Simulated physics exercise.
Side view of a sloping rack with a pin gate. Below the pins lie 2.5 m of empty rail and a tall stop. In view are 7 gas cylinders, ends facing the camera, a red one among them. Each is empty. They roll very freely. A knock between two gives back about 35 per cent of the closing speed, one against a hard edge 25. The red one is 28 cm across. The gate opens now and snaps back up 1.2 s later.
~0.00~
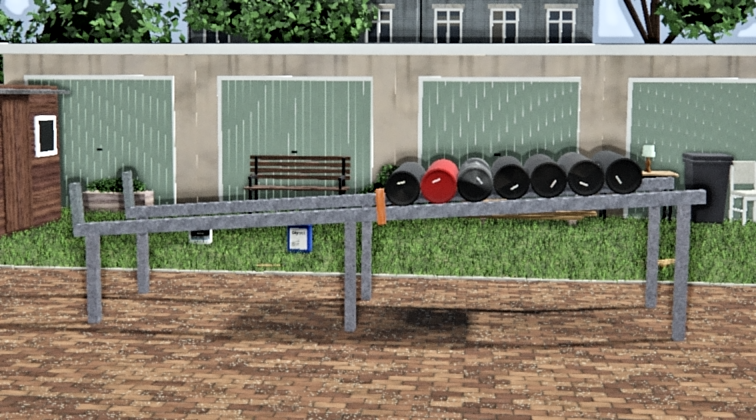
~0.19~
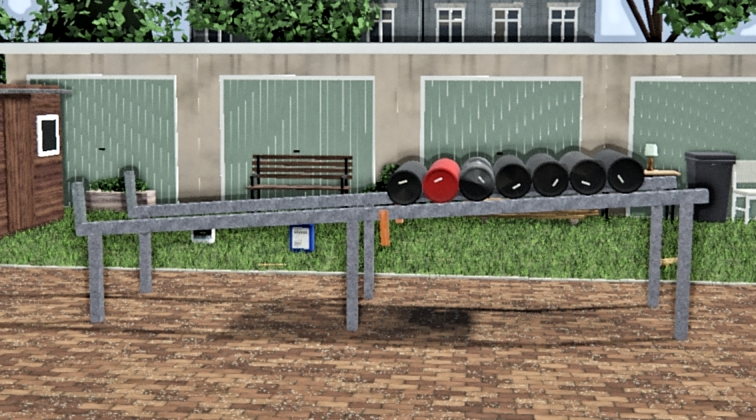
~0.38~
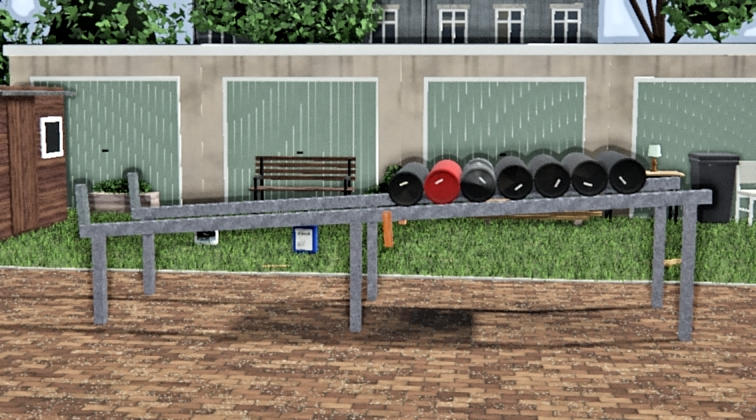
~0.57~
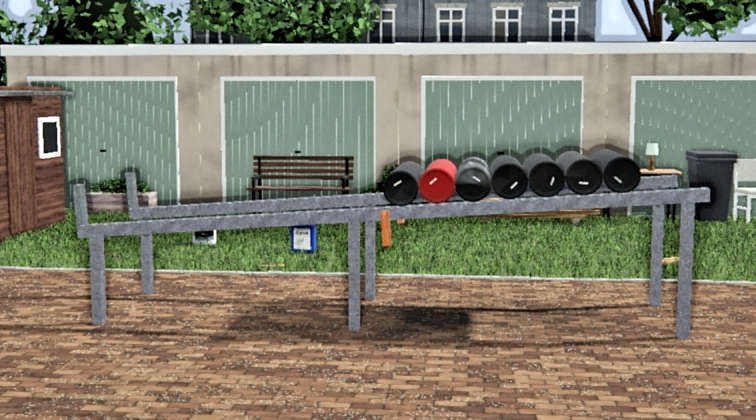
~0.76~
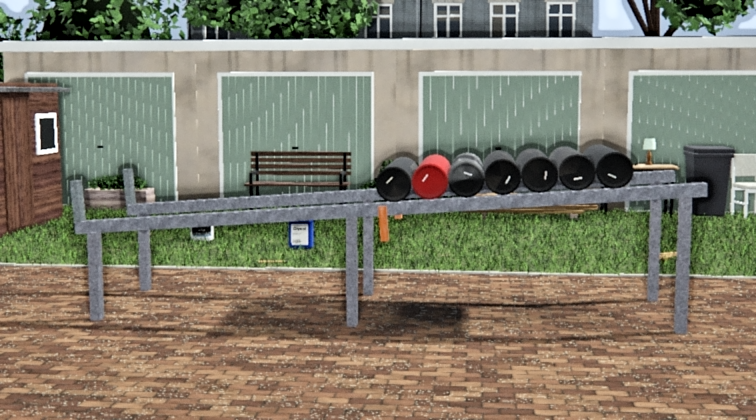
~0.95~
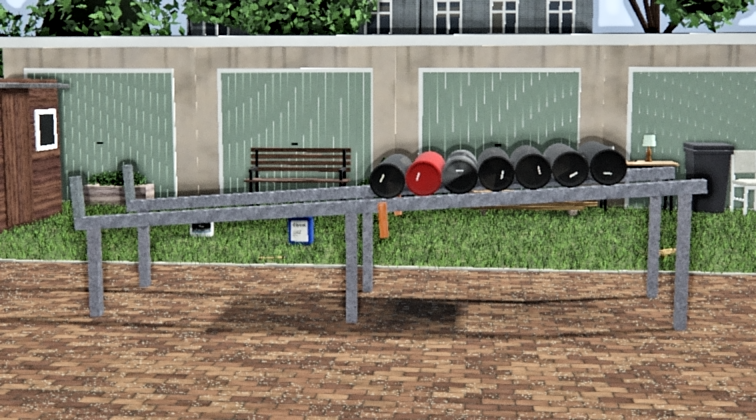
In a paved yard in front of green garage doors, an orange gate on a sloping metal rack dropped, and the row of seven cylinders, one of them red, rolled slowly a short way left.
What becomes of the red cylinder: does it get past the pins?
The red one is held back.
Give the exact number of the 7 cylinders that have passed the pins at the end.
1 of them.
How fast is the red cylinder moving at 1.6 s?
About 0.0 m/s.
After 1.6 s, red is on the rails, 15 cm above the pins; 1 through so far.
After 2.3 s, no change for red; 1 through so far.
After 3.2 s, no change for red; 1 through so far.
At rest (4.1 s), red is on the rails, 15 cm above the pins; 1 through so far.
